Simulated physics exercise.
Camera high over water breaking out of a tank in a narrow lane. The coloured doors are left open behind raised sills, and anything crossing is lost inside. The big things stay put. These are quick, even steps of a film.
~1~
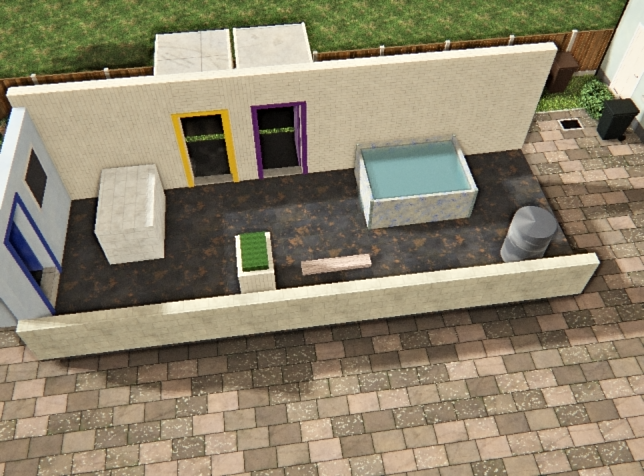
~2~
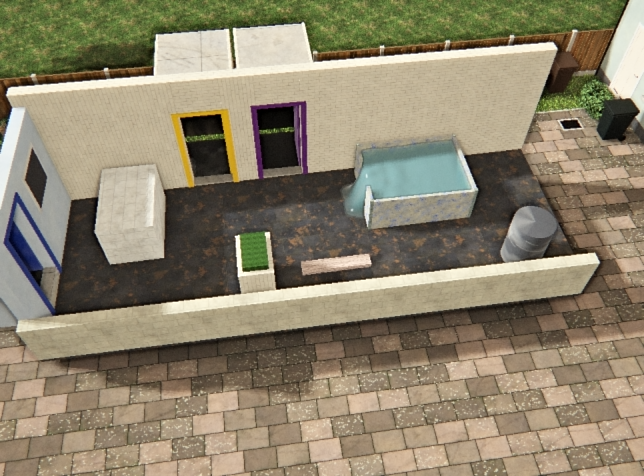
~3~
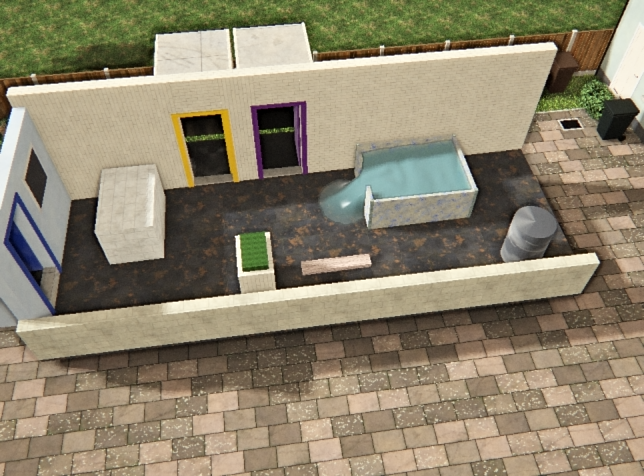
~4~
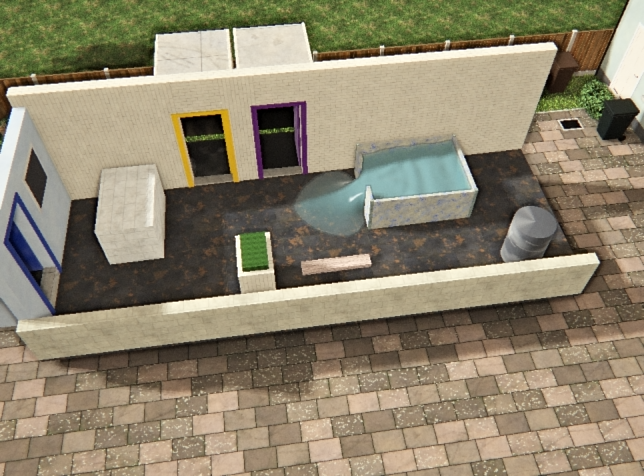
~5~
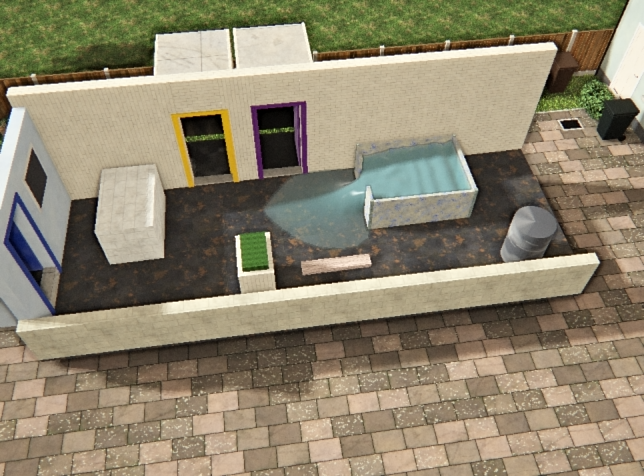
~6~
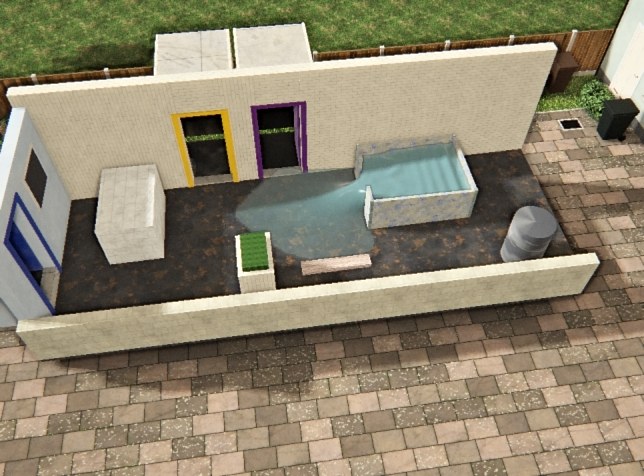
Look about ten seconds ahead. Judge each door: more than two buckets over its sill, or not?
As I see it, the yellow door will allow in an excess, the purple door will allow in an excess, the blue door will allow in no excess.
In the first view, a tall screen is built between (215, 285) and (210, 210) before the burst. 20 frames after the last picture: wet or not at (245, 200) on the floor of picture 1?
Submerged.
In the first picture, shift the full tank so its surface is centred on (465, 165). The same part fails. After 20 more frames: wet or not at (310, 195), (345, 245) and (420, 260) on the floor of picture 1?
I'd call them watered, watered and still dry, in the order asked.
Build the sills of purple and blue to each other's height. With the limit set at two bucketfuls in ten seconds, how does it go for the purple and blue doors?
After that, purple door remains below, blue door rises above.
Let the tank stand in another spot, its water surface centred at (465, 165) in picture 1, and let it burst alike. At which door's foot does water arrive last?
That would be the door marked blue, I think.
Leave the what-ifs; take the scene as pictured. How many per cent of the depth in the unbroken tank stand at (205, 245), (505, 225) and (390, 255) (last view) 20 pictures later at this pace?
My figures are about 18, 0 and 2 percent.
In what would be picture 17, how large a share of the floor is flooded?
It should be close to 45 %.
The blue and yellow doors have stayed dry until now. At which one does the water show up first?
That's the yellow door.
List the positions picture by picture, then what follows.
The first frame shows the water tank at (415, 170) is whole and still.
In the second frame, the front is at (348, 187), out from the gap at (365, 189).
In the third frame, water pours out at (364, 191) and has run to (325, 210).
In the fourth frame, water pours out at (364, 191) and has run to (297, 209).
In the fifth frame, water pours out at (364, 191) and has run to (267, 211).
In the sixth frame, water pours out at (364, 190) and has run to (240, 210).
A moment on, water covers 35 % of the floor; the yellow door wet at the sill, nothing in, the purple door over two buckets in, the blue door not reached.
Next, water covers 45 % of the floor; the yellow door under two buckets in, the purple door over two buckets in, the blue door not reached.
Then, water covers 65 % of the floor; the yellow door over two buckets in, the purple door far over two buckets in, the blue door wet at the sill, nothing in.
Later, water covers 70 % of the floor; the yellow door over two buckets in, the purple door far over two buckets in, the blue door wet at the sill, nothing in.
In the end, water covers 75 % of the floor; the yellow door far over two buckets in, the purple door far over two buckets in, the blue door wet at the sill, nothing in.
